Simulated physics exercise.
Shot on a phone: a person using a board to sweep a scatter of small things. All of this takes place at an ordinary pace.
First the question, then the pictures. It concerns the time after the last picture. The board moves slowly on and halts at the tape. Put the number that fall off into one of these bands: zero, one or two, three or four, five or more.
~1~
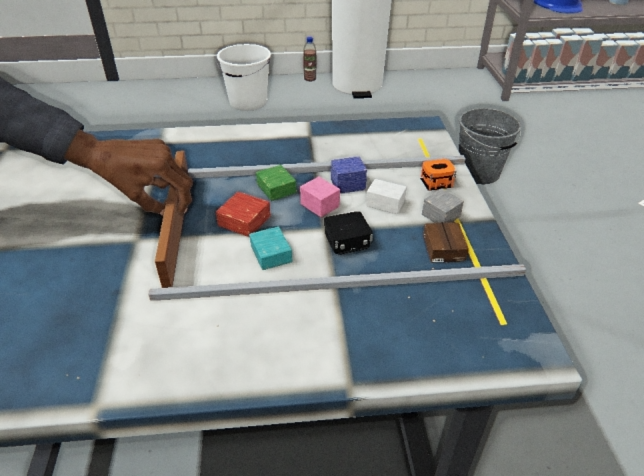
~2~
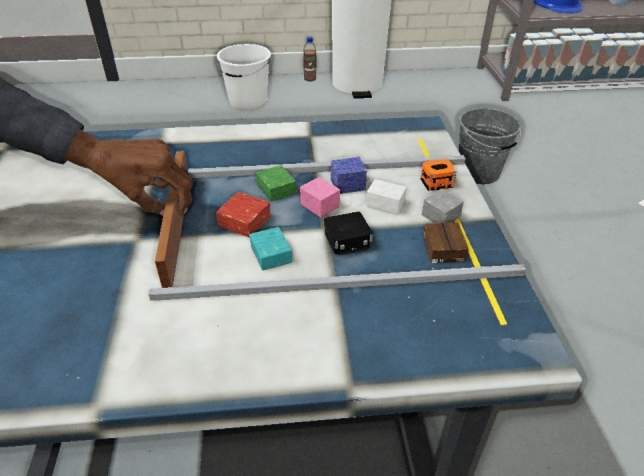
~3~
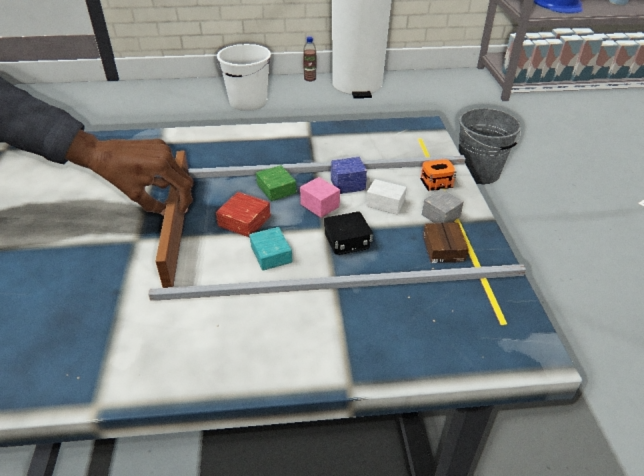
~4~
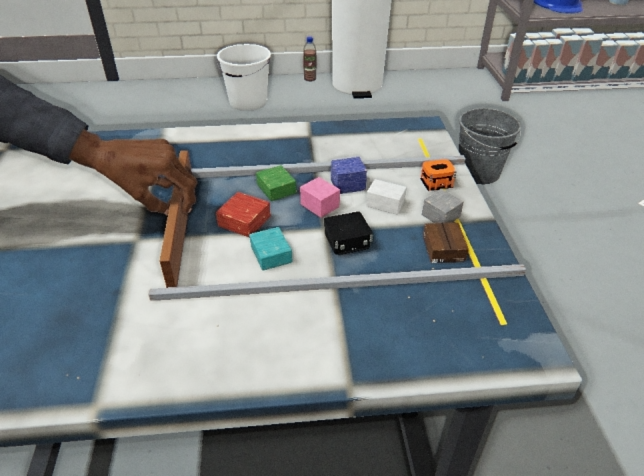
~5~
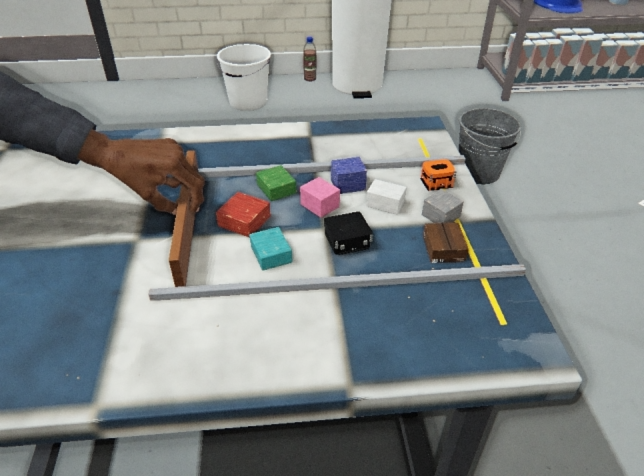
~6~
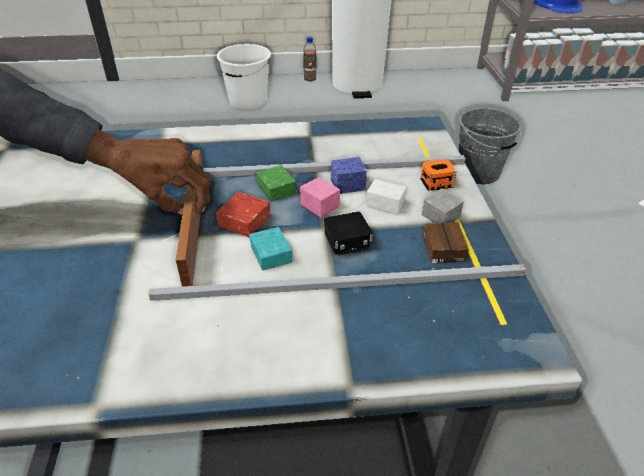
The edge claims five or more.
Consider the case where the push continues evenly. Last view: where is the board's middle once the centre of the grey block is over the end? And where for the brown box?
The grey block gives roughly (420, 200), the brown box roughly (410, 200).
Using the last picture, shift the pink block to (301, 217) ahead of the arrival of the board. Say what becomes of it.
From that start, the object then does not stay.
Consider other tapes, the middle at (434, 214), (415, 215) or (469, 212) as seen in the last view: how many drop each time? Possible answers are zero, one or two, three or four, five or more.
Counts for the three spots in order: Three or four; one or two; 5 or more.
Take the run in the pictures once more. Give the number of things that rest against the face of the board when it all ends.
The answer is 3.
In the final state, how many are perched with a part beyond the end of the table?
The number overhanging is 0.
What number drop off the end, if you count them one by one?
All told, 7.
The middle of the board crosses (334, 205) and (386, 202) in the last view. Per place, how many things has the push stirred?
I get 7 at the one place and 10 at the other.
Early on, none off yet; orange case at rest near (438, 175); grey block at rest near (442, 208); brown box at rest near (445, 242).
Finally, the number that fall off is five or more; lost, pink block, black case, blue block, white block, brown box, grey block and orange case.
